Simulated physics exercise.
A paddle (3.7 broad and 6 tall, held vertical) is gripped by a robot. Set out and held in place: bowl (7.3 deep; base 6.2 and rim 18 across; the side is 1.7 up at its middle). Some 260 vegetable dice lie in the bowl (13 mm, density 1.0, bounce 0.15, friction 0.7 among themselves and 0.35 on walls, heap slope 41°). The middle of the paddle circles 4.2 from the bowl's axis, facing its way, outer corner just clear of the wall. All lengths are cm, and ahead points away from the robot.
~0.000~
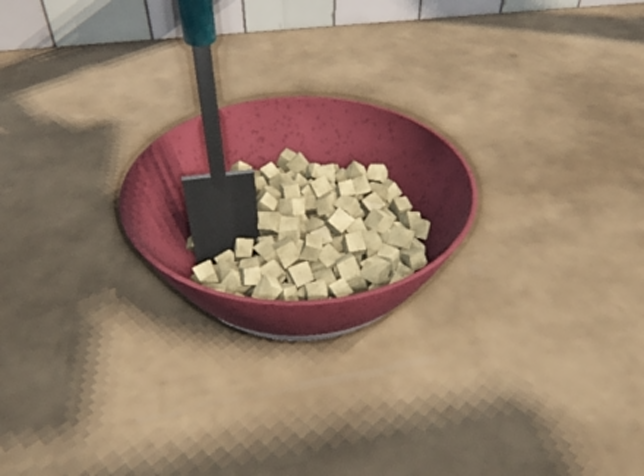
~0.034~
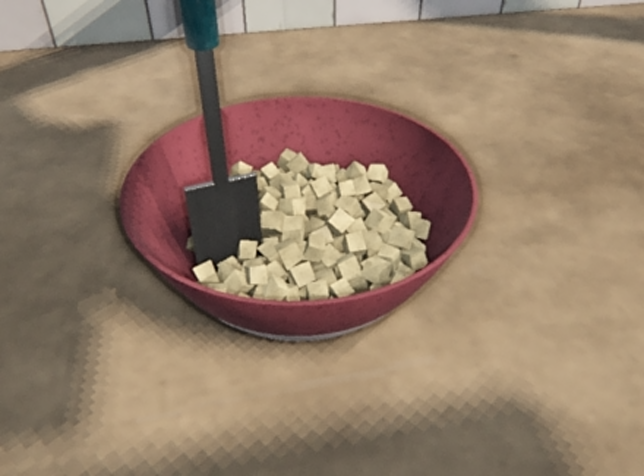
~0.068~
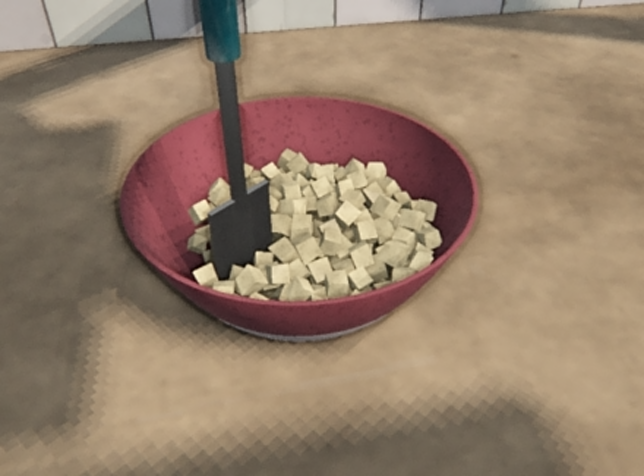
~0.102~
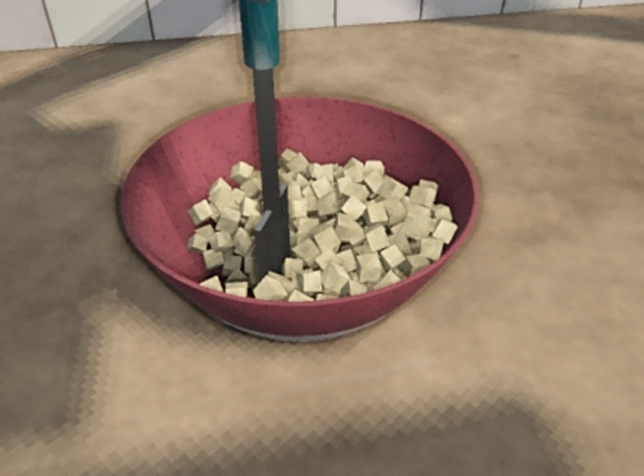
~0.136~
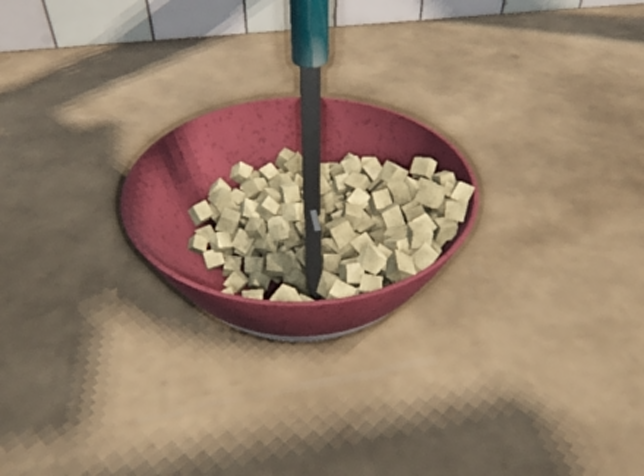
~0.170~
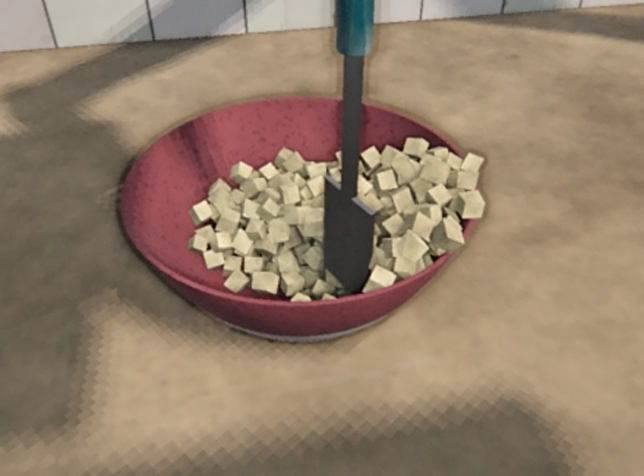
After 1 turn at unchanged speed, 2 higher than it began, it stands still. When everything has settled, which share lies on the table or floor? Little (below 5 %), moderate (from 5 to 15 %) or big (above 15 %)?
Share on the table or floor: Big (above 15 %).
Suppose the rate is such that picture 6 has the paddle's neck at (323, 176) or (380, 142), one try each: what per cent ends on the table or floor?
About 15 and 30 per cent.
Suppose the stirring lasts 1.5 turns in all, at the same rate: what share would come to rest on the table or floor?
It would be near 30 per cent.
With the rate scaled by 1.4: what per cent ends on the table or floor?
Some 30 per cent.
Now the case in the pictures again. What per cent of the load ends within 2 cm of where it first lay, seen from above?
About 15 per cent.
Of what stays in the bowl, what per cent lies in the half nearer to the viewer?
Some 60 per cent.
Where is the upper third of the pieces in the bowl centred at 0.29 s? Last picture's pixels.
At about (350, 136).
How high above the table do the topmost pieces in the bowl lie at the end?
About 7.5 cm.
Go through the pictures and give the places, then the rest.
Paddle neck at (215, 149), 0° round; upper third of the load around (311, 222), from x 195 to 420, top at y 160; 261 in the bowl, in the first frame.
Paddle neck at (217, 155), 11° round; upper third of the load around (304, 223), from x 195 to 420, top at y 160, in the second frame.
Paddle neck at (236, 170), 36° round; upper third of the load around (327, 225), from x 200 to 430, top at y 160, in the third frame.
Paddle neck at (270, 179), 62° round; upper third of the load around (353, 227), from x 200 to 445, top at y 160, in the fourth frame.
Paddle neck at (312, 178), 88° round; upper third of the load around (371, 213), from x 200 to 460, top at y 160, in the fifth frame.
Paddle neck at (350, 167), 113° round; upper third of the load around (395, 204), from x 200 to 470, top at y 150; 261 in the bowl, in the sixth frame.
By 0.29 s, 206° round, highest piece 10 above the table; 245 in the bowl, 1 on the table or floor, 15 in flight or on the tool.
By 0.41 s, 299° round, highest piece 11 above the table; 222 in the bowl, 21 on the table or floor, 18 in flight or on the tool.
By 0.68 s, 0° round, highest piece 8 above the table; 205 in the bowl, 56 on the table or floor.
By 1.38 s, 0° round, highest piece 8 above the table; 205 in the bowl, 56 on the table or floor.
Final count, 205 in the bowl, 56 on the table or floor. That is 21 % on the table or floor.
